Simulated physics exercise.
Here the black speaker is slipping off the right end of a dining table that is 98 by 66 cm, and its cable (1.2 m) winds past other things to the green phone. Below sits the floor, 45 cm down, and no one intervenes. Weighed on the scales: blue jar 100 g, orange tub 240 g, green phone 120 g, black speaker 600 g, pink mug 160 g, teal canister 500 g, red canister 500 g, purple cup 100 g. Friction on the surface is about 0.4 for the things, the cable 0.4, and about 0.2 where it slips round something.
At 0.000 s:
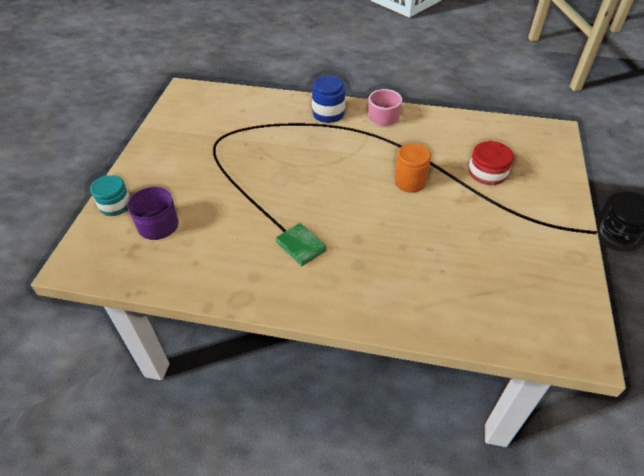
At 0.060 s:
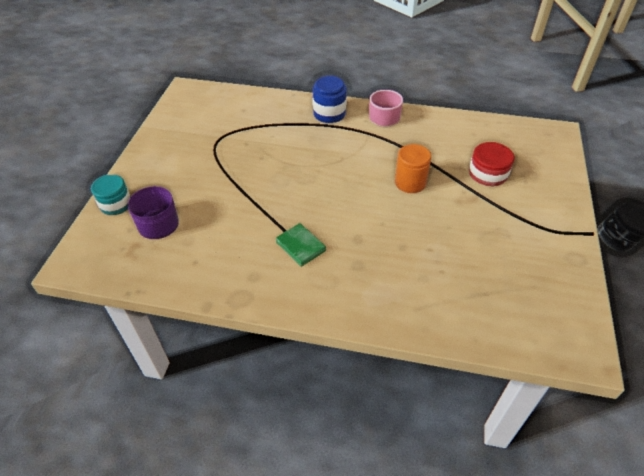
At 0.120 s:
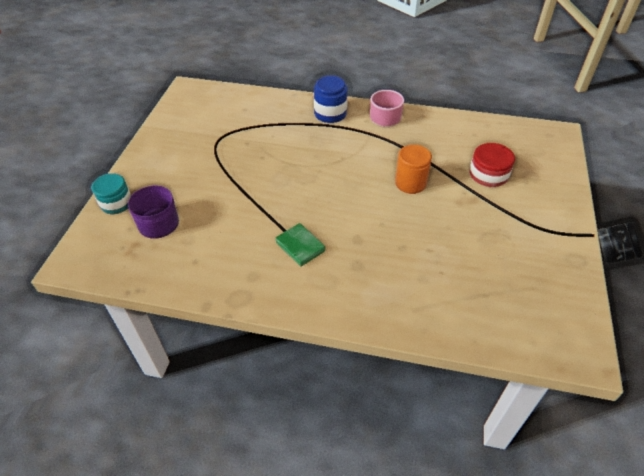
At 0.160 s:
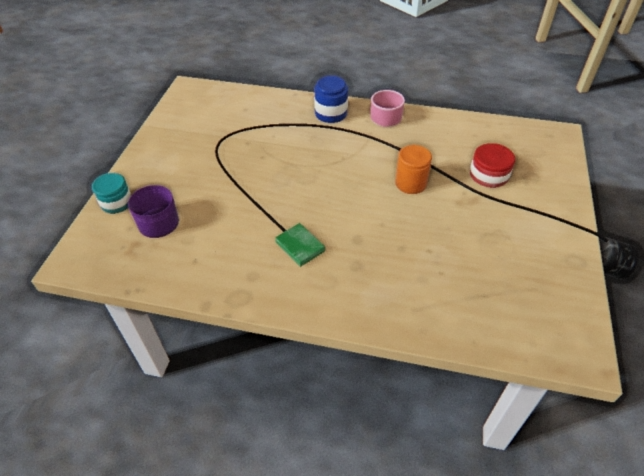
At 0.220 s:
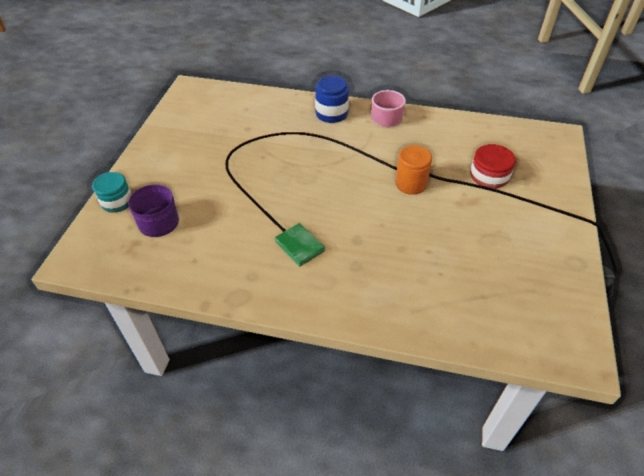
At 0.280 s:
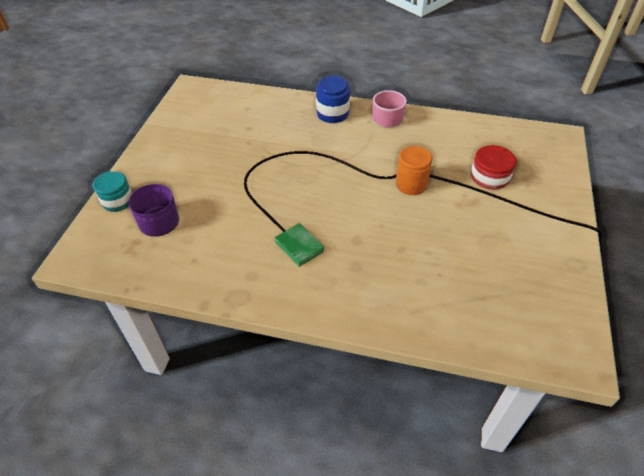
A black speaker drops down past the right edge of a light wooden table standing on a grey floor, seen from above at an angle, and passes out of sight. Its thin black cable slides after it, the curve tightening beside the orange tub. The green phone at the cable's end, the blue jar, pink mug, red canister, and the teal canister and purple cup at left stay put.
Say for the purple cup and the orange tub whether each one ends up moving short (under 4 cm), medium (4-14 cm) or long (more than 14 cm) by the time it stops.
At the end, purple cup: Small shift; orange tub: Small shift.
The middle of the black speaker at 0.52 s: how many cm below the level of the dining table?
40 cm or so.
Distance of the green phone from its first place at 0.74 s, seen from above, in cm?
It has shifted around 2 cm.
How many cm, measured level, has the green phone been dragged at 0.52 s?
About 2 cm, measured level.
By 0.5 s, the cable's tail end at (310, 229); green phone 2 cm off its start, black speaker over the edge.
By 0.7 s, the cable's tail end at (310, 229); green phone 2 cm off its start, black speaker over the edge.
By 1.0 s, the cable's tail end at (310, 229); green phone 2 cm off its start at (310, 242), black speaker over the edge.
By 1.2 s, the cable's tail end at (310, 229); green phone 2 cm off its start, black speaker over the edge.
By 2.4 s, the cable's tail end at (310, 229); orange tub 0 cm off its start at (416, 156), purple cup 0 cm off its start at (151, 199), green phone 2 cm off its start at (310, 242), black speaker over the edge.
